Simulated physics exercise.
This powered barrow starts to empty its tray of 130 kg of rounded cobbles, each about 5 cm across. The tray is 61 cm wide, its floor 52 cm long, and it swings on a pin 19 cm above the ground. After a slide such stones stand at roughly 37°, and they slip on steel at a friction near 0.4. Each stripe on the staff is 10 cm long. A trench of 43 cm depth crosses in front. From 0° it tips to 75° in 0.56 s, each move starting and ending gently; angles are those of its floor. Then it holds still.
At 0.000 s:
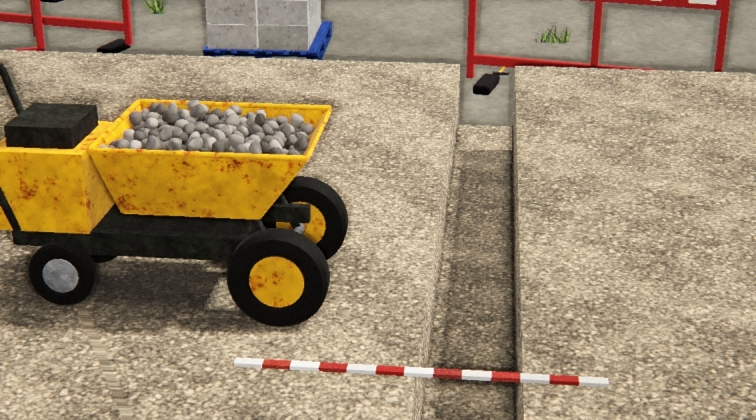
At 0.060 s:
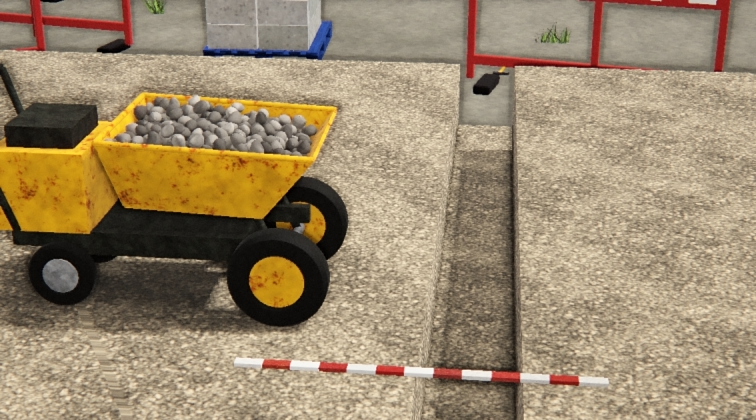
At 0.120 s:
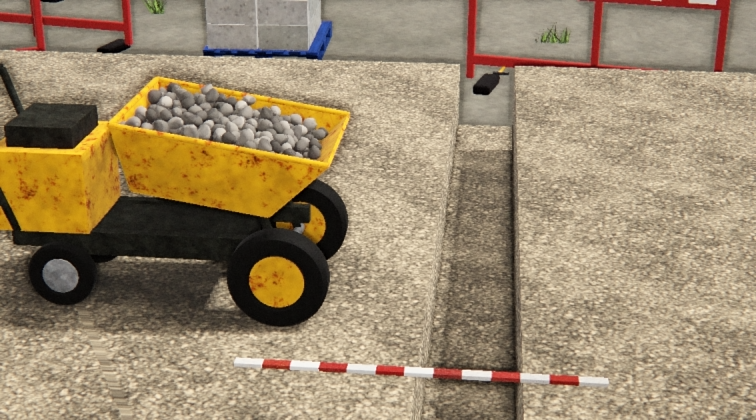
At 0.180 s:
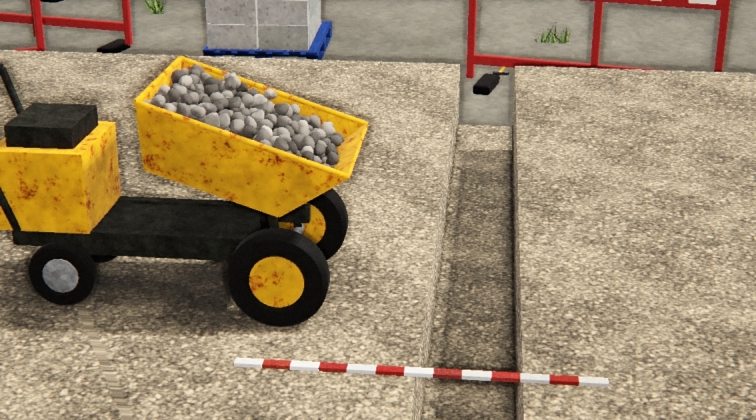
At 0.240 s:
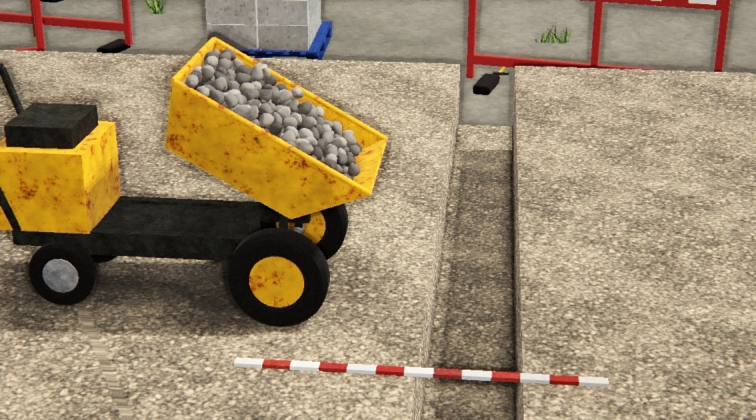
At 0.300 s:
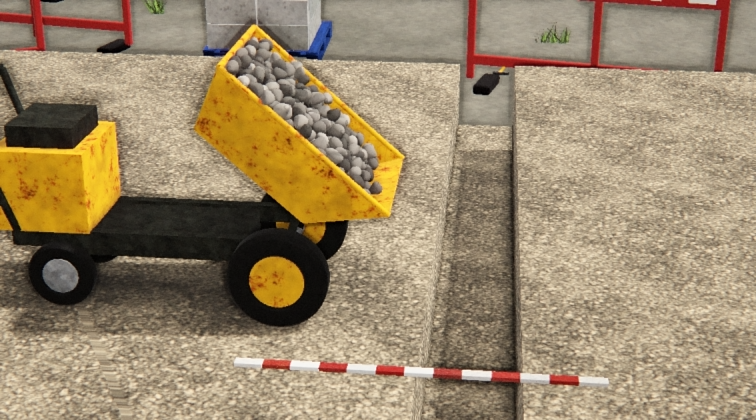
On a gravelly work site beside a narrow trench, a small yellow dumper stood still while its tray, heaped with grey stones, tilted steadily forward to the right, its back end rising high.
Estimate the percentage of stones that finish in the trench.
Some 75 per cent of it.
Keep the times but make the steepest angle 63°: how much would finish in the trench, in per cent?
Then about 75 per cent.
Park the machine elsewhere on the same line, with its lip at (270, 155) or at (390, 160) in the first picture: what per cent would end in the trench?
First some 85, then 15 per cent.
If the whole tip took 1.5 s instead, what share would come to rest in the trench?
In that case some 100 per cent.
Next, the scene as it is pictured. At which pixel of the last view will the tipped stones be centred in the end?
Near (489, 378).
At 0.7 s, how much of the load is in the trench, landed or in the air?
About 50 per cent by then.
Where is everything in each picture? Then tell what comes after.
The first picture shows lip at (307, 159), floor tilted 0°, highest stones at (199, 116).
The second picture shows lip at (313, 161), floor tilted 2°, highest stones at (183, 110); the stones move at 0.6 m/s on average.
The third picture shows lip at (328, 166), floor tilted 9°, highest stones at (180, 96); the stones move at 1.1 m/s on average.
The fourth picture shows lip at (348, 177), floor tilted 18°, highest stones at (194, 78); the stones move at 1.5 m/s on average.
In the fifth picture, the tray is at 30°, its lip at (370, 194); the top of the load is at (221, 60); the stones move at 1.8 m/s on average.
The sixth picture shows lip at (389, 215), floor tilted 42°, highest stones at (256, 49); the stones move at 1.9 m/s on average.
After 0.4 s the floor is at 63°; 100 % in the tray; the foremost stones are at (406, 222).
After 0.7 s the floor is at 75°; 50 % in the tray, 49 % in the trench; the foremost stones are at (522, 249).
After 1.0 s the floor is at 75°; 5 % in the tray, 70 % in the trench, 26 % past the trench; the foremost stones are past the picture's edge.
After 3.0 s the floor is at 75°; 0 % in the tray, 75 % in the trench, 25 % past the trench; the foremost stones are past the picture's edge.
